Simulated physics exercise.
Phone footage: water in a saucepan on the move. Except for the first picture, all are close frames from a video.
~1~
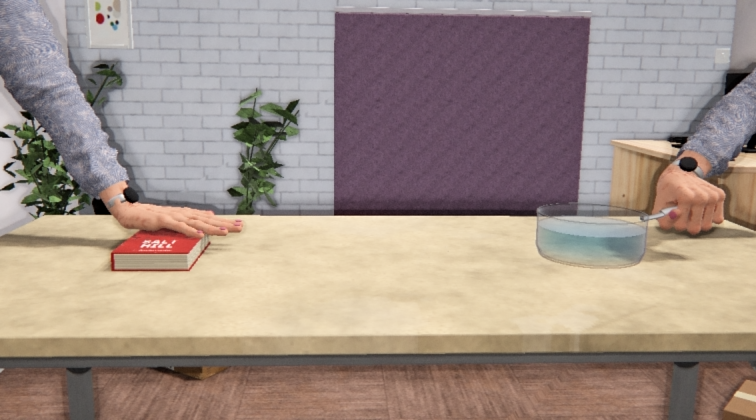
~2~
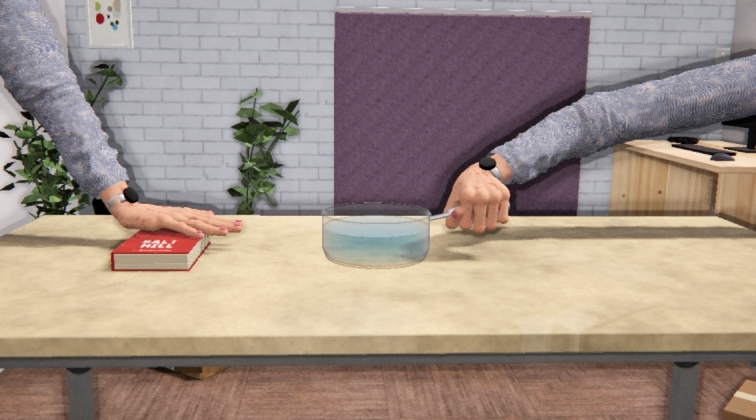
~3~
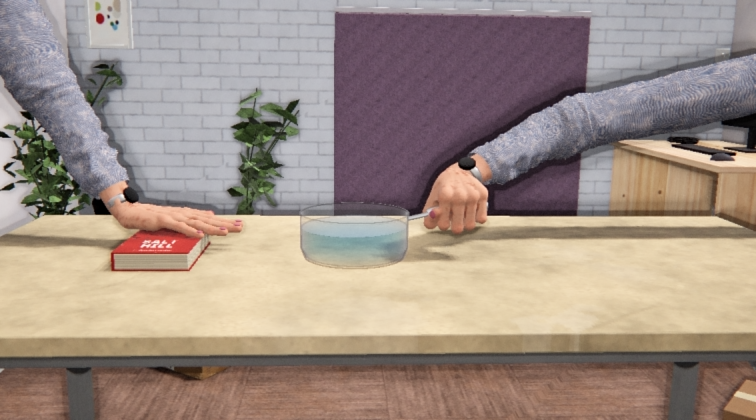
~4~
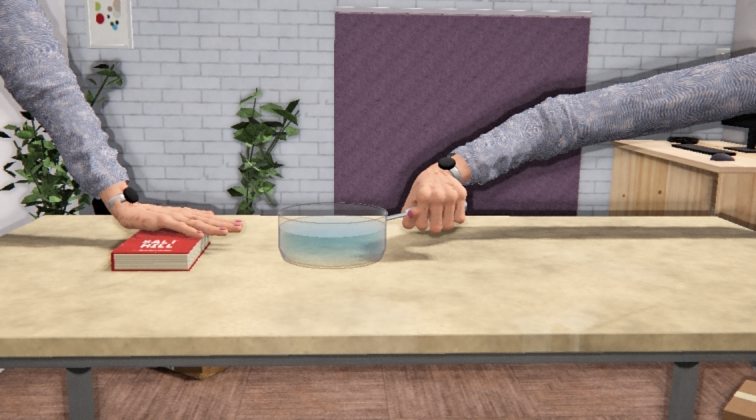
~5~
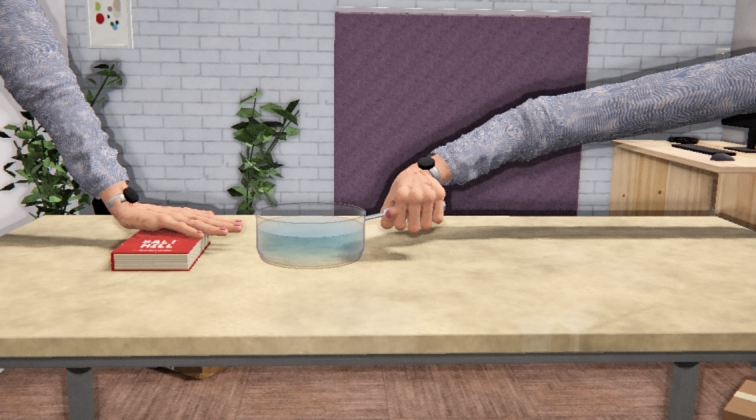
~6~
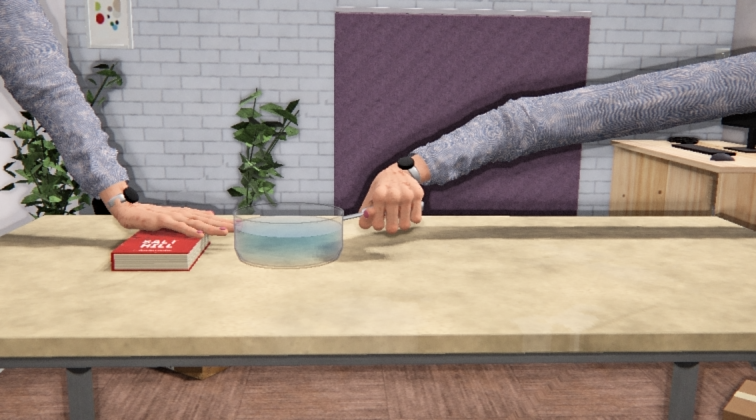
A glass saucepan of bluish water slides left across the table, pulled by a hand.
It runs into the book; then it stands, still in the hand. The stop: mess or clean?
Mess.
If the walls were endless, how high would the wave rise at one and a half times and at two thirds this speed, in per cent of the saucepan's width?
Roughly 40 per cent, then 15 per cent.
Shortly, the saucepan meets the book.
Then, the water surges up the wall; it has lost some.
At the finish, the saucepan stands at the book; it has lost some.
